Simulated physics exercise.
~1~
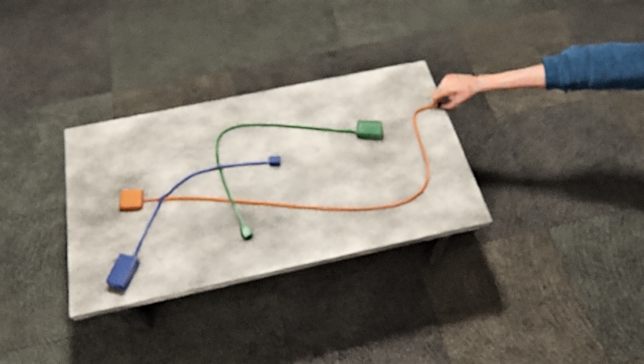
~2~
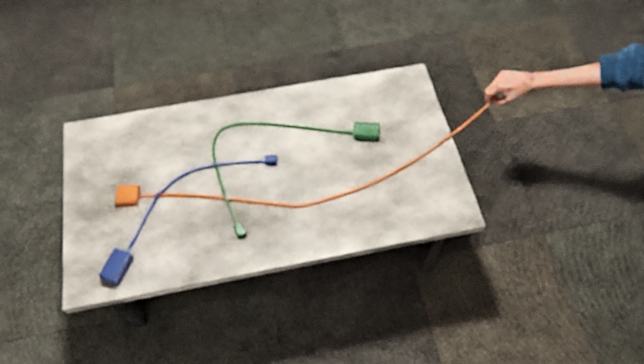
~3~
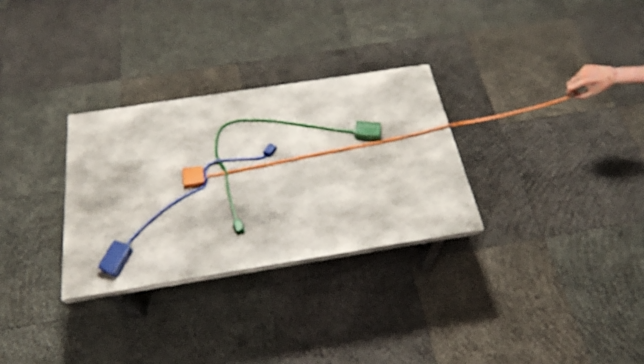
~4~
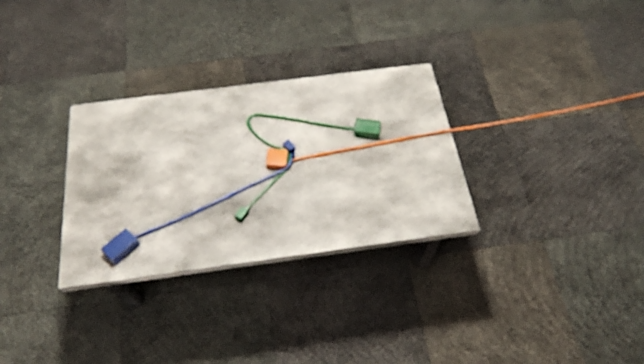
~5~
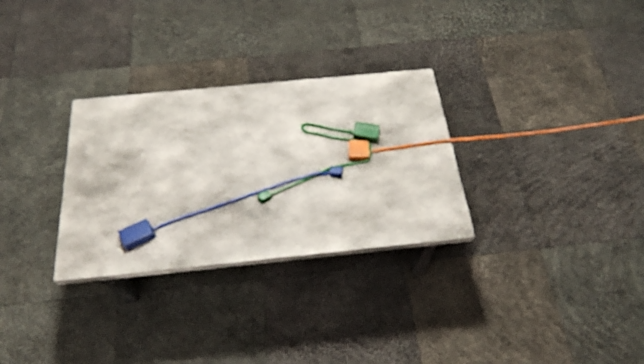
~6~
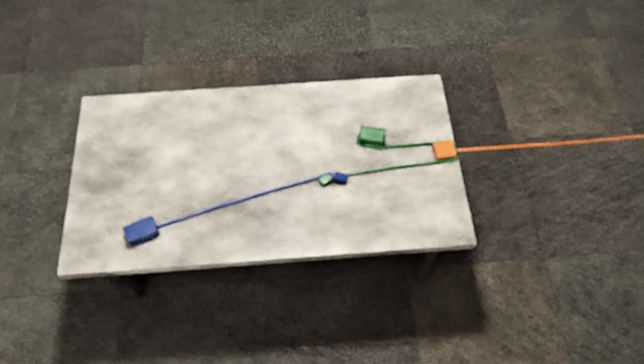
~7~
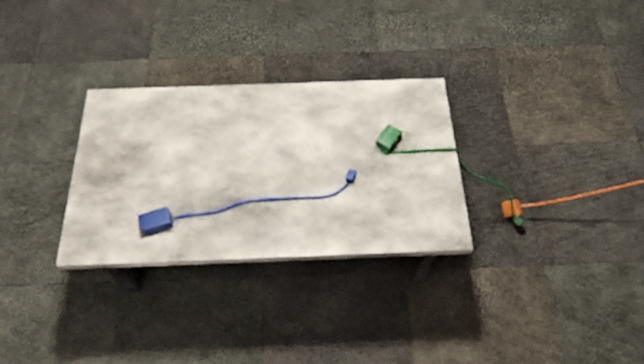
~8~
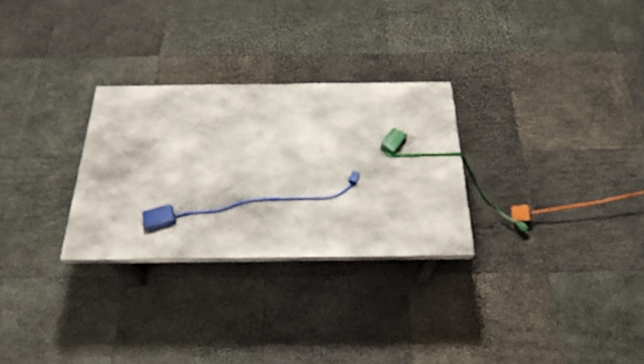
A hand in a blue sleeve pulls an orange lead off the right side of a pale, mottled table, seen from above on a dark tiled floor. Blue and green leads with block chargers lie crossed over it, the blue charger near the left corner and the green one toward the right. As the orange charger slides rightward, it drags the blue lead nearly straight and folds the green lead into a narrow loop. The blue plug slips free, and the orange charger drops over the right edge with the green plug. Both hang there, while the blue lead and green charger remain on top.
